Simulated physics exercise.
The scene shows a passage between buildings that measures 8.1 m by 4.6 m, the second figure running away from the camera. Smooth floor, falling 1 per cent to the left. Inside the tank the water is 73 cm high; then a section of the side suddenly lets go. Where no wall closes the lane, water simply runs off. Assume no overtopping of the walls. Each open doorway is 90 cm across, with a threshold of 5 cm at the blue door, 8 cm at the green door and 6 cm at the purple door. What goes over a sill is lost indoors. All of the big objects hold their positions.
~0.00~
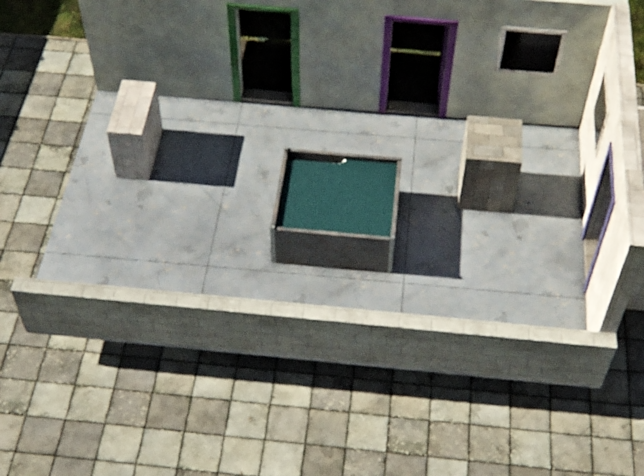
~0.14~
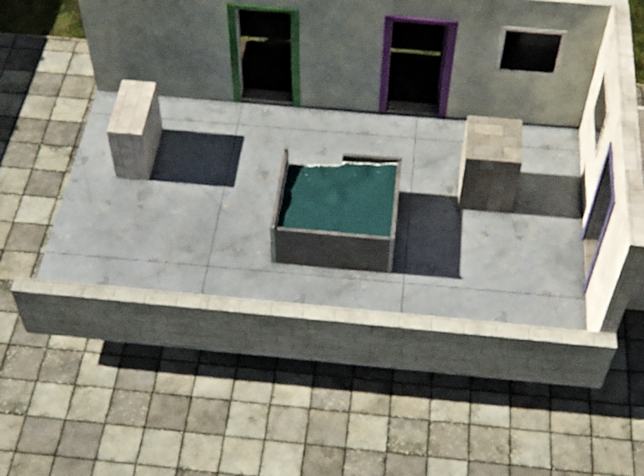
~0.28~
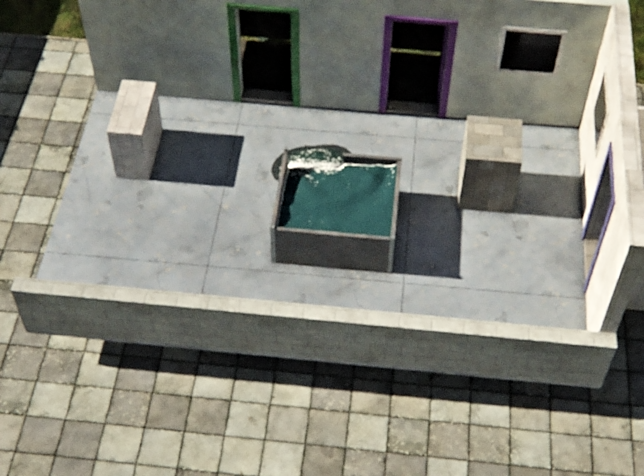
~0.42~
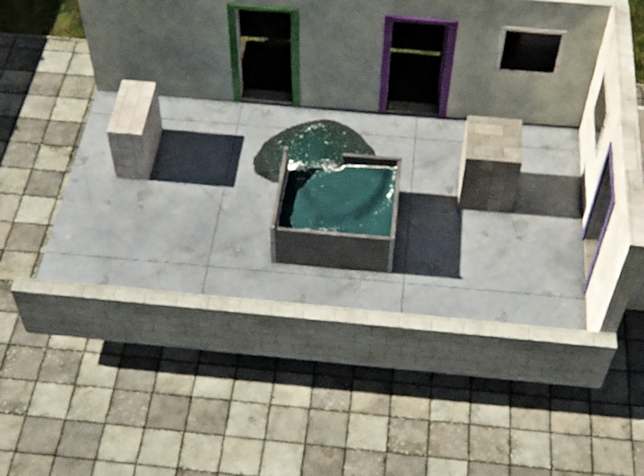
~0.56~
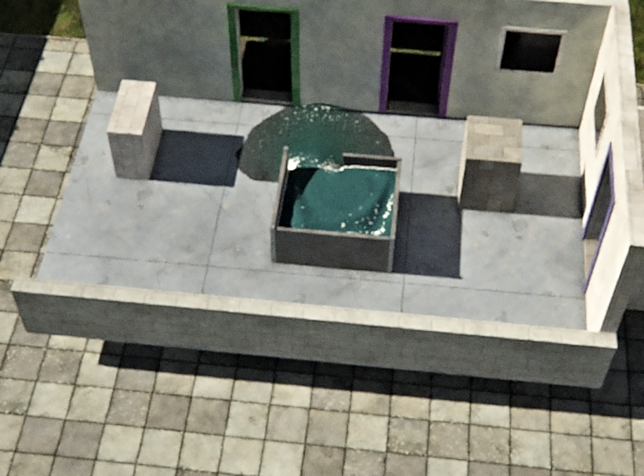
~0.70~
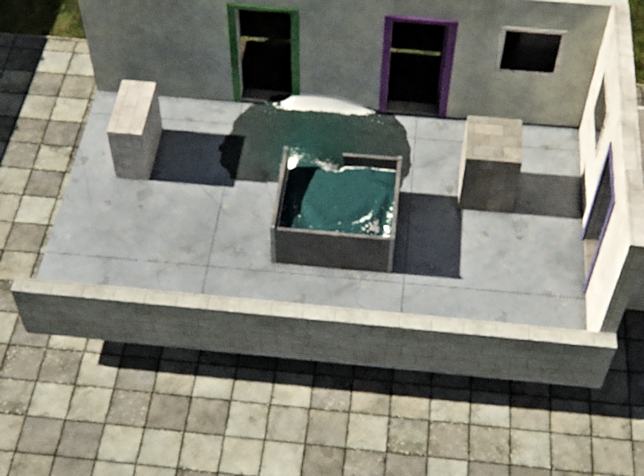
Teal water sloshed in a square tank on a pale walled floor, poured out through a gap at the back, and spread in a widening pool to the wall between the green and purple doorways.
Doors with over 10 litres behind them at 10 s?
Blue door not over, green door over, purple door over.
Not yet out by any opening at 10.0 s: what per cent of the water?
58 %.
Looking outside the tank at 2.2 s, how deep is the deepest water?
Roughly 30 cm.
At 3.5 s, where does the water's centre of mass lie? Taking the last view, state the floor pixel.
Its balance point lies near (344, 174).
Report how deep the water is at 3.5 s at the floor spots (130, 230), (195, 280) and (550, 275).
Around 0 cm, 0 cm and 0 cm, in the order given.
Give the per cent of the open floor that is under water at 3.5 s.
About 35 per cent.
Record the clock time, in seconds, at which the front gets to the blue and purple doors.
Blue 3.6 s, purple 0.8 s.
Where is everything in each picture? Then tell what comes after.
In the first frame, still water, 73 cm deep, in the tank at (338, 196).
In the second frame, the front is at (284, 181), 0.5 m from the gap at (315, 177); 0.3 m2 of floor is under water; 74 cm left at the back of the tank.
In the third frame, the front is at (344, 152), 0.9 m from the gap at (315, 178); 0.9 m2 of floor is under water; 74 cm left at the back of the tank.
In the fourth frame, the front is at (333, 125), 1.4 m from the gap at (315, 179); 2.0 m2 of floor is under water; 68 cm left at the back of the tank.
In the fifth frame, the front is at (297, 107), 1.8 m from the gap at (315, 178); 3.3 m2 of floor is under water; 62 cm left at the back of the tank.
In the sixth frame, the front is at (262, 104), 2.1 m from the gap at (315, 178); 4.2 m2 of floor is under water; 63 cm left at the back of the tank.
After 1.4 s water covers 15 % of the floor and is deepest (40 cm) near (317, 111); blue door not reached, green door 26 cm at the sill, 46 L in, purple door 13 cm at the sill, 4 L in.
After 2.2 s water covers 25 % of the floor and is deepest (30 cm) near (328, 112); blue door not reached, green door 21 cm at the sill, 125 L in, purple door 12 cm at the sill, 18 L in.
After 3.5 s water covers 35 % of the floor and is deepest (21 cm) near (317, 111); blue door not reached, green door 17 cm at the sill, 183 L in, purple door 9 cm at the sill, 32 L in.
After 6.0 s water covers 60 % of the floor and is deepest (12 cm) near (316, 118); blue door 3 cm at the sill, 0 L in, green door 10 cm at the sill, 220 L in, purple door 5 cm at the sill, 37 L in.
After 10.0 s water covers 80 % of the floor and is deepest (6 cm) near (306, 182); blue door 2 cm at the sill, 0 L in, green door 5 cm at the sill, 224 L in, purple door 4 cm at the sill, 38 L in.
